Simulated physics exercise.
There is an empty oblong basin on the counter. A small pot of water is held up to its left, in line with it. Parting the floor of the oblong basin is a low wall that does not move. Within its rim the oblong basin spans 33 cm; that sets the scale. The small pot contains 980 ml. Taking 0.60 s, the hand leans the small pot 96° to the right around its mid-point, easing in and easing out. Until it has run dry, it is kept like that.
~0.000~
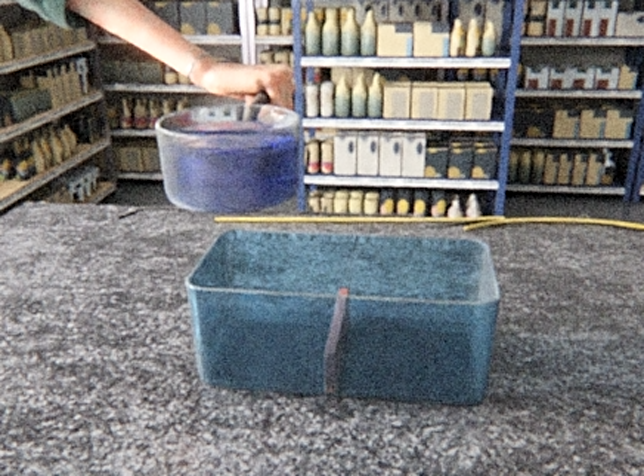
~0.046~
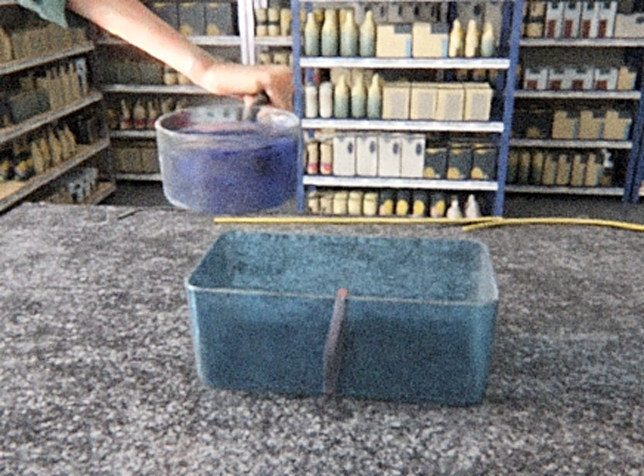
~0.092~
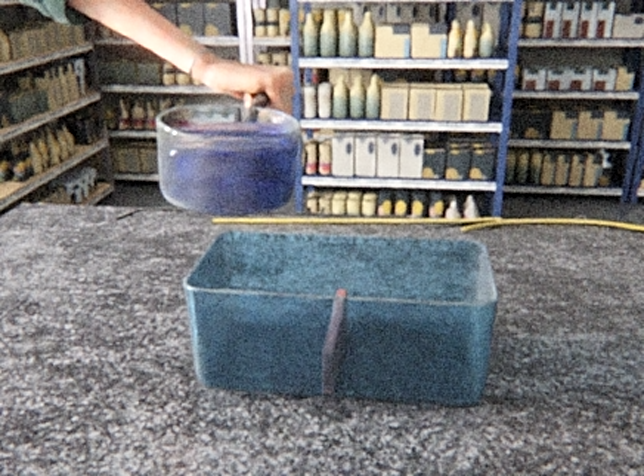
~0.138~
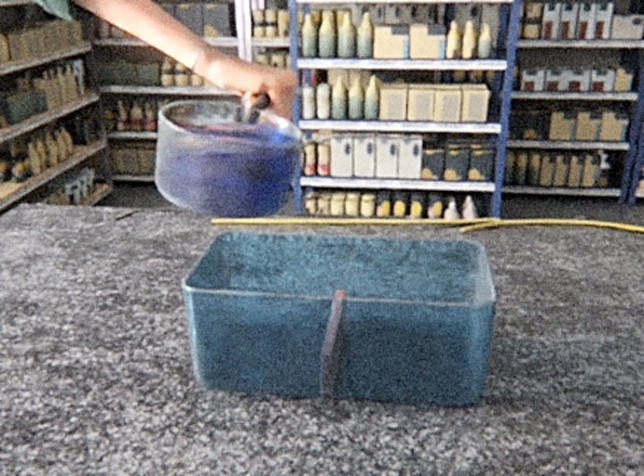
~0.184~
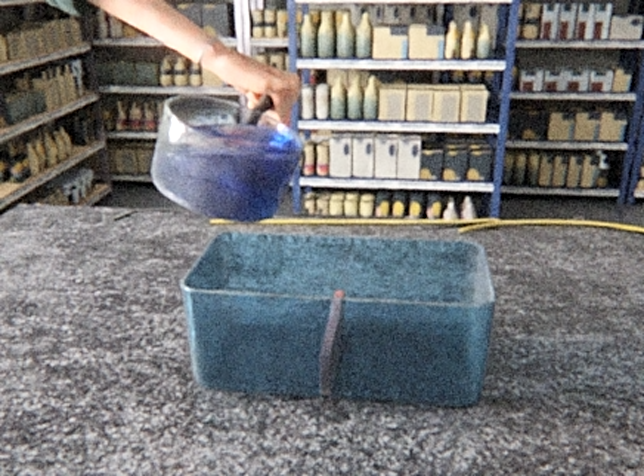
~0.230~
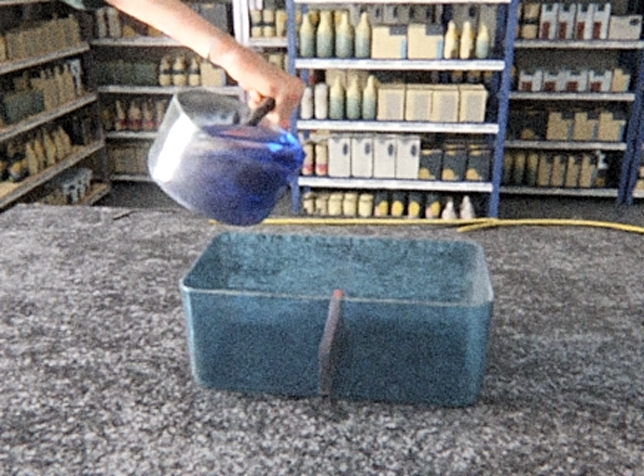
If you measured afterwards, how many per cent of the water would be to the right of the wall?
About 67 out of 100.
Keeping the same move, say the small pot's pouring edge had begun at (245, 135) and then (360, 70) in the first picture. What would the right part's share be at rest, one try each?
Roughly 5 per cent the first time and 85 per cent the second.
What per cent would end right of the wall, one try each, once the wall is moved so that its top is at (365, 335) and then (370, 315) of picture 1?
30 % and 15 %.
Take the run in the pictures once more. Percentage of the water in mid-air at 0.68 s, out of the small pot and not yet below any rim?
Airborne fraction: Approx. 6 %.
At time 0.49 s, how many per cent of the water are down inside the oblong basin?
I reckon close to 26 percent of it.
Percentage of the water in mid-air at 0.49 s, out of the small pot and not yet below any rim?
Near 36 per cent at that time.
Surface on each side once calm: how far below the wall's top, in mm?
About 36 mm left, about 24 mm right.
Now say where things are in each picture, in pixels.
In the first frame, it leans 0°; its right rim is at (297, 123); the water meets the walls at (168, 134) and (296, 137); the oblong basin's rim runs from (205, 257) to (493, 271); the wall's top is at (338, 319).
In the second frame, it leans 1°; its right rim is at (297, 125); the water meets the walls at (168, 135) and (296, 138).
In the third frame, it leans 5°; its right rim is at (298, 131); the water meets the walls at (168, 134) and (296, 140).
In the fourth frame, it leans 12°; its right rim is at (300, 140); the water meets the walls at (166, 134) and (298, 142).
In the fifth frame, it leans 21°; its right rim is at (301, 152); the water meets the walls at (166, 135) and (300, 145).
In the sixth frame, it leans 31°; its right rim is at (301, 165); the water meets the walls at (164, 136) and (298, 153); 2 per cent is over the edge.
By 0.49 s the tilt is 88° and 38 per cent is still to pour, 2 is left of the wall and 24 right of it.
By 0.68 s the tilt is 96° and 11 per cent is still to pour, 17 is left of the wall and 66 right of it.
By 0.88 s the tilt is 96° and 3 per cent is still to pour, 27 is left of the wall and 67 right of it.
By 1.10 s the tilt is 96° and 1 per cent is still to pour, 31 is left of the wall and 67 right of it.
At rest 33 per cent lies left of the wall, 67 right of it and 0 outside.
